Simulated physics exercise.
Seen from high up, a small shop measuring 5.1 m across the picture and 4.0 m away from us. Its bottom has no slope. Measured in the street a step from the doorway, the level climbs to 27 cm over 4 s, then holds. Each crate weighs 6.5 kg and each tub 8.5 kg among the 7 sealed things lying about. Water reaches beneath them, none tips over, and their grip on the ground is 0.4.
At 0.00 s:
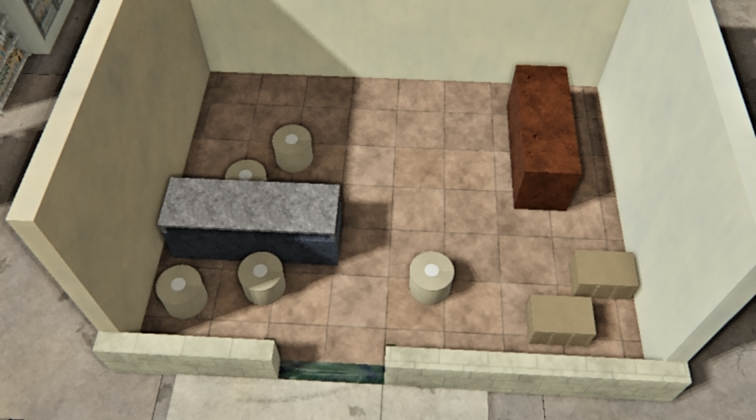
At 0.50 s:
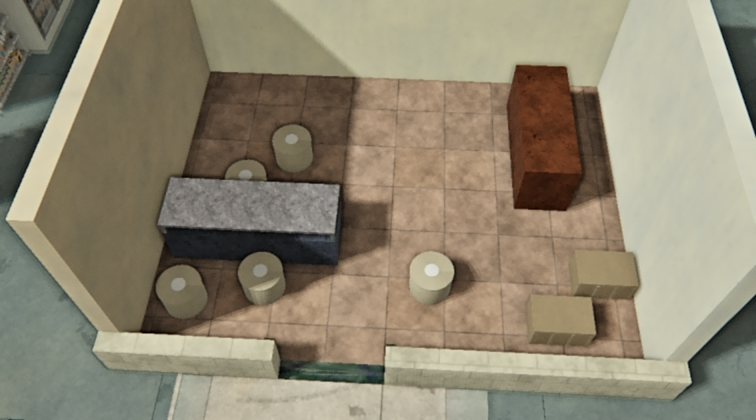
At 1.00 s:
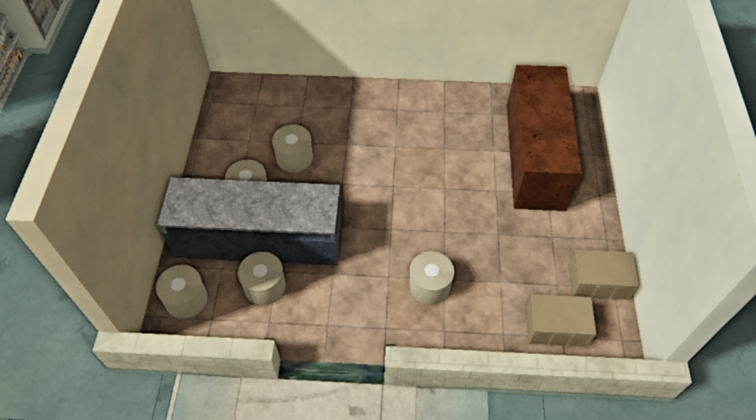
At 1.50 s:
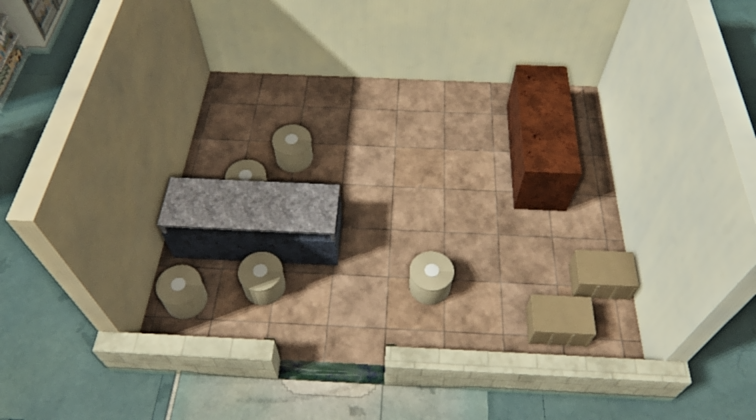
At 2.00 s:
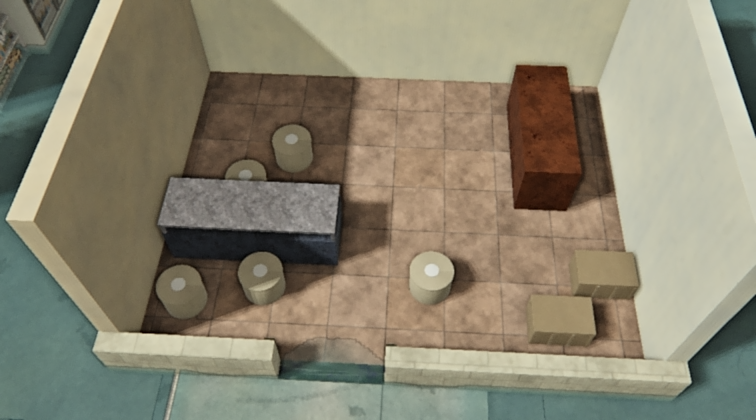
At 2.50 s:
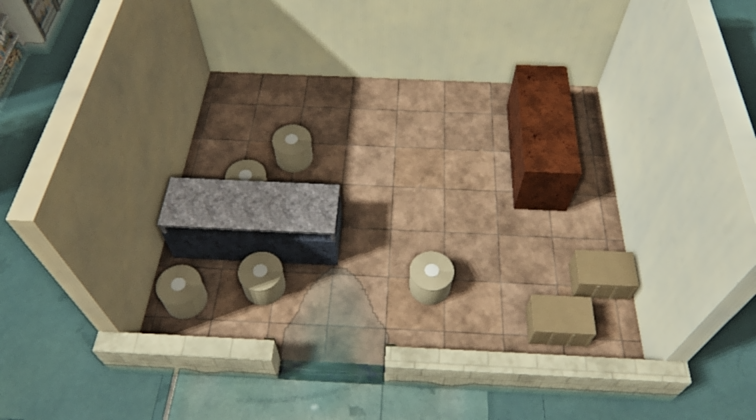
In a small open-topped shop with a tiled floor, greenish water spread over the street outside, then crept through the front doorway onto the tiles, while the tubs, crates and counter stayed still.
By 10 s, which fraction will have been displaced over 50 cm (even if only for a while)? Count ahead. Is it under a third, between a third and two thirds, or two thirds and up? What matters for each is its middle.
Medium share.
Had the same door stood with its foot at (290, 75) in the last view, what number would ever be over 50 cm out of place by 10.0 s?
Then 3 of them would.
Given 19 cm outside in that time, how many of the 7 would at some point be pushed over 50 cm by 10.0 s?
3.
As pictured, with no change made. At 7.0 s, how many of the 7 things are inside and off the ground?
At that moment 2.
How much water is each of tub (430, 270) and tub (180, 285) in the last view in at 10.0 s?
Close to 4 and 13 centimetres.
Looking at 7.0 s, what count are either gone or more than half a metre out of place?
Result: 2.
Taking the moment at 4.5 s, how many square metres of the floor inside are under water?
Roughly 7.0 m2 of it is wet.
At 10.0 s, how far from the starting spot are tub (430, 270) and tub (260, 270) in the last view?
Respectively 100 and 80 centimetres.
After 3.5 s 0 of 7 are over 50 cm from their spots; 0 afloat.
After 4.5 s 1 of 7 are over 50 cm from their spots; 0 afloat.
After 7.0 s 2 of 7 are over 50 cm from their spots; 2 afloat.
After 10.0 s 4 of 7 are over 50 cm from their spots, and 4 have been at some point; 4 afloat.
